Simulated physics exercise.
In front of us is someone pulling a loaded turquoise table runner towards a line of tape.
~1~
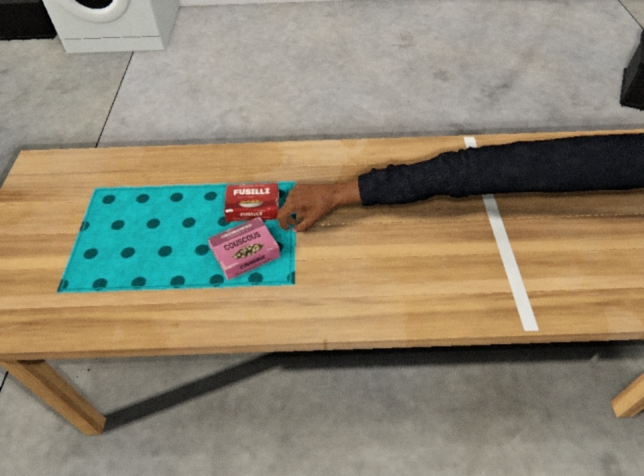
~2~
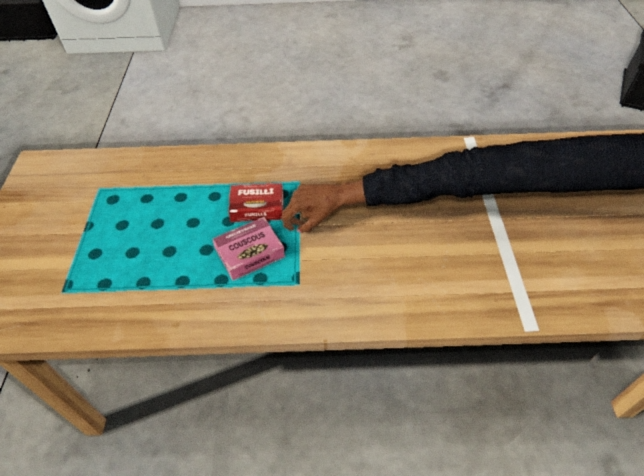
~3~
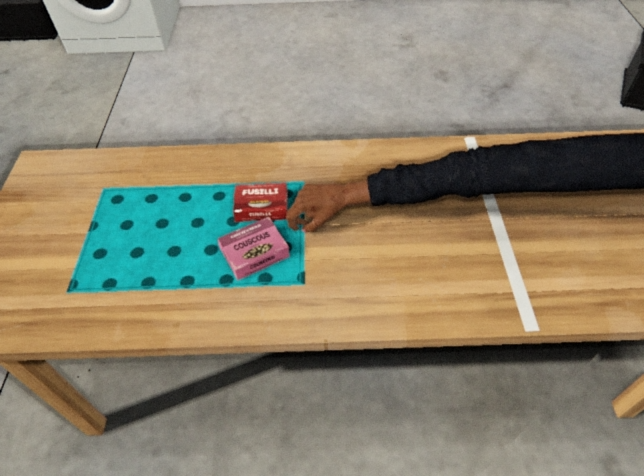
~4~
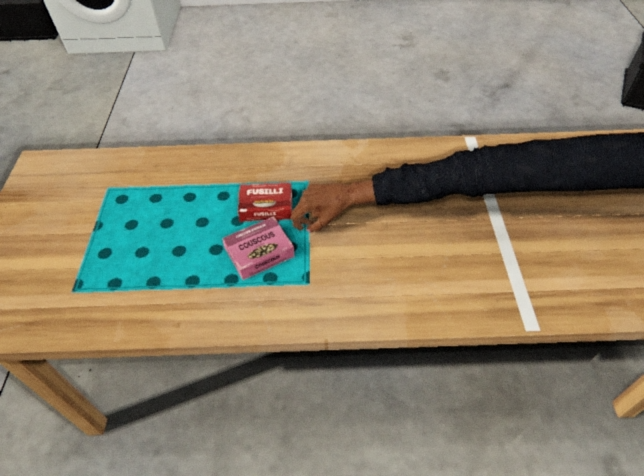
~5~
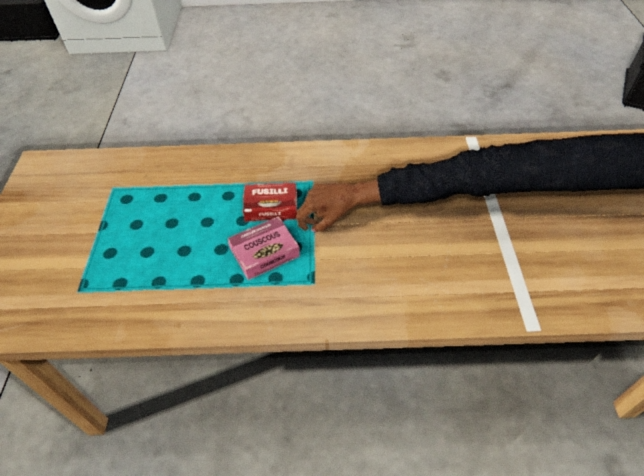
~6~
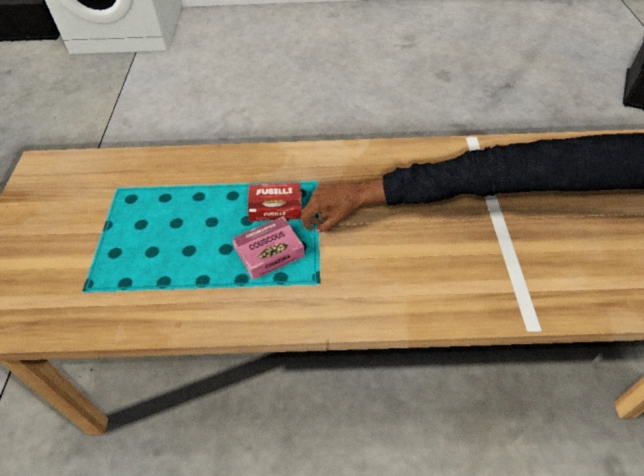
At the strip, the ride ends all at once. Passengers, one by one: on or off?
Pink packet - on. Red packet - on.
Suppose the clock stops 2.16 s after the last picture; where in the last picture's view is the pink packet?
I'd say close to (456, 241).
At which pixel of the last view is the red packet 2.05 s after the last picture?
It should be at about (444, 196).
Then, 2.05 s on from there, hem at the tape; pink packet on the cloth near (451, 241); red packet on the cloth near (444, 196).
Then, 2.16 s on from there, hem at the tape; pink packet on the cloth near (456, 241); red packet on the cloth near (448, 196).
In the end, hem at the tape; pink packet on the cloth near (456, 241); red packet on the cloth near (448, 196). The pink packet remains aboard and the red packet keeps its seat.
